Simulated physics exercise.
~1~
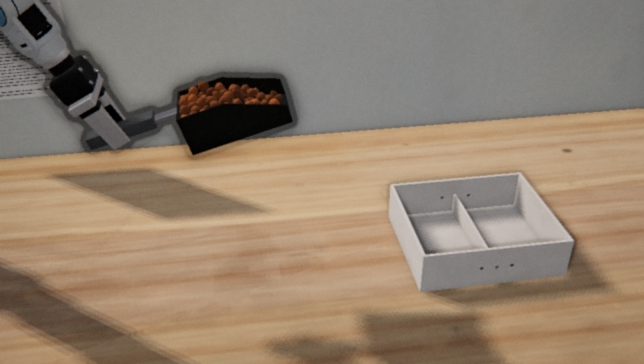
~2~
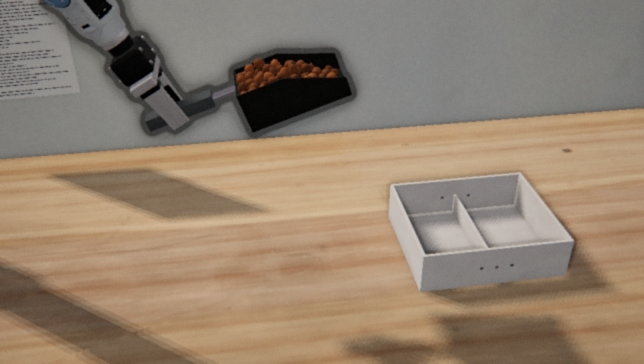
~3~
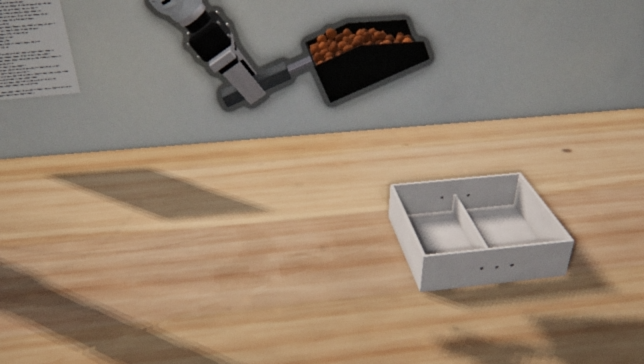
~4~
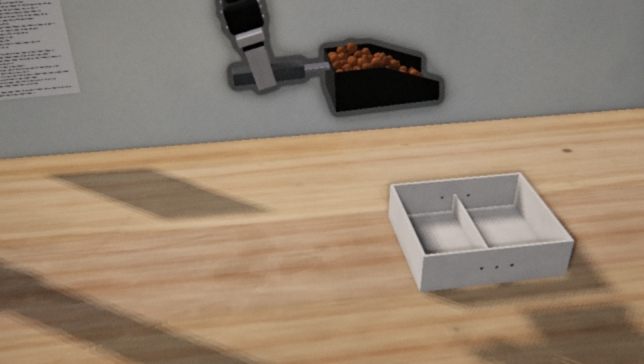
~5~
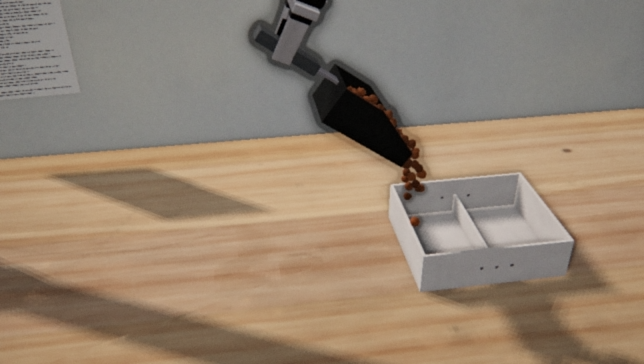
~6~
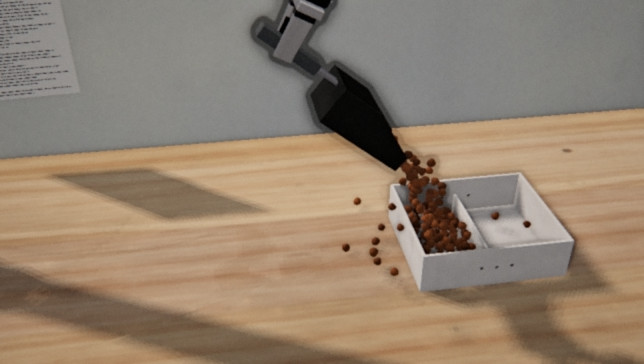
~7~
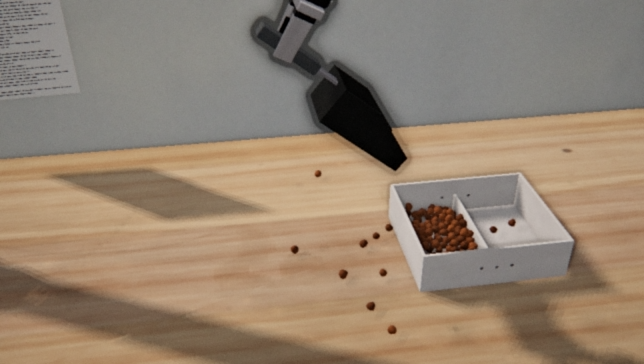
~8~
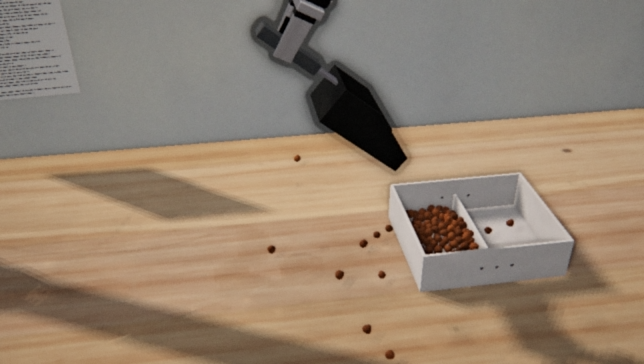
Robot arm carrying a scoop of hazelnuts right and tipping them into a divided box, most filling the left compartment, several scattering outside.
